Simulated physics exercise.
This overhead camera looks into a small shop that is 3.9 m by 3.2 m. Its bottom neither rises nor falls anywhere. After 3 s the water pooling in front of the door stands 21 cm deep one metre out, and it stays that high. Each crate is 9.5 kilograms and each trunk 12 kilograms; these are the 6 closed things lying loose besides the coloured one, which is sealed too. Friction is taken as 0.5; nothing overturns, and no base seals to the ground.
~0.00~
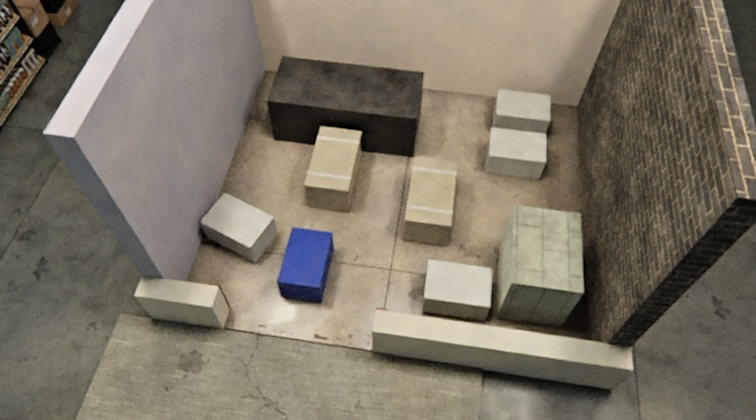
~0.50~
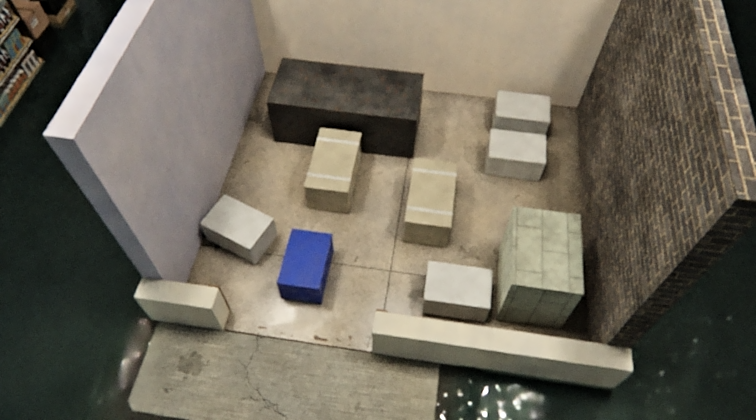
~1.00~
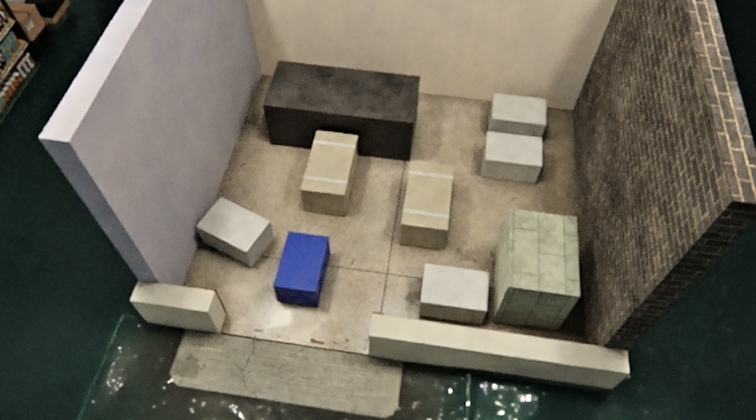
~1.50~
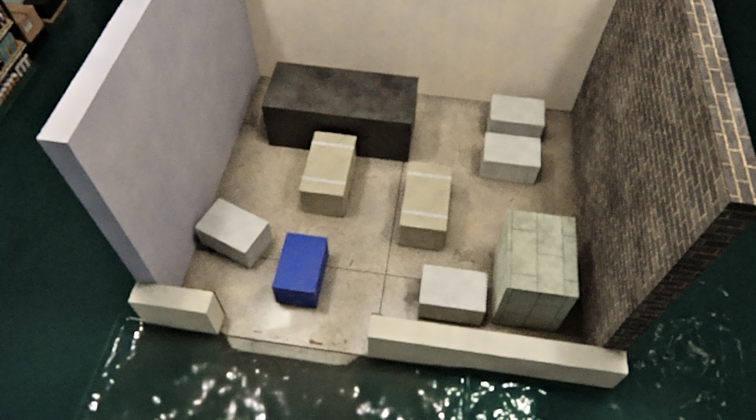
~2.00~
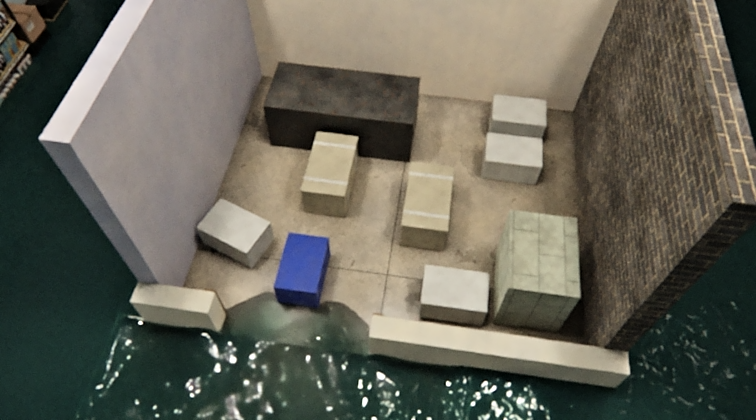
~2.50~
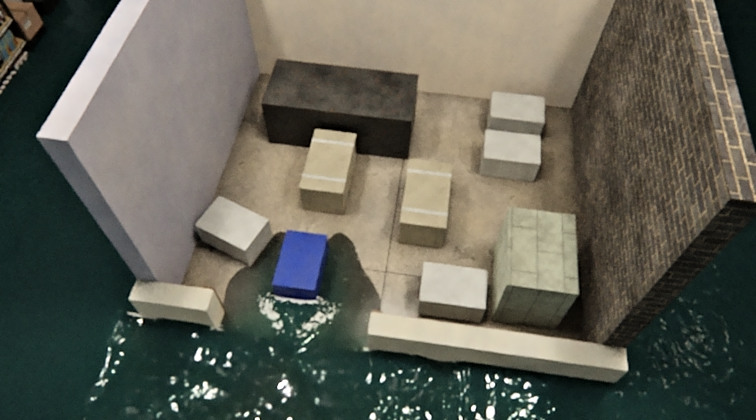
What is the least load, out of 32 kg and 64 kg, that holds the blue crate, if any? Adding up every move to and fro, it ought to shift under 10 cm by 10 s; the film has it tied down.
The heavier one is needed and sufficient.
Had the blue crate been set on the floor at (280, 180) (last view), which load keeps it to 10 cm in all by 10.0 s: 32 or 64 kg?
So heavier weight required.
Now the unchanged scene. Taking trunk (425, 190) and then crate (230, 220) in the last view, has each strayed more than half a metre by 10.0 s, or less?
In sequence, exceeded; exceeded.
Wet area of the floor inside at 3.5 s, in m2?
Close to 3.5 m2, I'd say.
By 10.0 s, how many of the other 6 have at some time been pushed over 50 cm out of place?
3.
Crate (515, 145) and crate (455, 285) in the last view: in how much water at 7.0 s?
Close to 9 and 3 centimetres.
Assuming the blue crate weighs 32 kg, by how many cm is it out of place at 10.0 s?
Close to 120 centimetres.
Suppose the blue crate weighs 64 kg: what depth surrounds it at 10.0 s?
Around 10 cm.
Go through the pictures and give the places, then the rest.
The blue crate at (305, 256) rests on the ground; water covers 0.0 m2; 0 of 7 have shifted, in the first frame.
The blue crate at (305, 258) rests on the ground; 0.0 m2 under water; 0 of 7 have shifted, in the second frame.
The blue crate at (302, 261) rests on the ground; water covers 0.0 m2; 0 of 7 have shifted, in the third frame.
The blue crate at (300, 262), on the bottom; 0.0 m2 under water; 0 of 7 have shifted, in the fourth frame.
The blue crate at (302, 262) rests on the ground; 0.2 m2 under water; 0 of 7 have shifted, in the fifth frame.
The blue crate at (300, 259), on the bottom; water covers 0.8 m2; 0 of 7 have shifted, in the sixth frame.
After 3.5 s the blue crate would be 11 cm from its start with 32 kg and 0 cm from its start with 64 kg; 8 cm of water round it then.
After 4.5 s the blue crate would be 40 cm from its start with 32 kg and 0 cm from its start with 64 kg; 8 cm of water round it then.
After 7.0 s the blue crate would be 53 cm from its start with 32 kg and 0 cm from its start with 64 kg; 9 cm of water round it then.
After 10.0 s the blue crate would be 116 cm from its start with 32 kg and 0 cm from its start with 64 kg; 10 cm of water round it then.
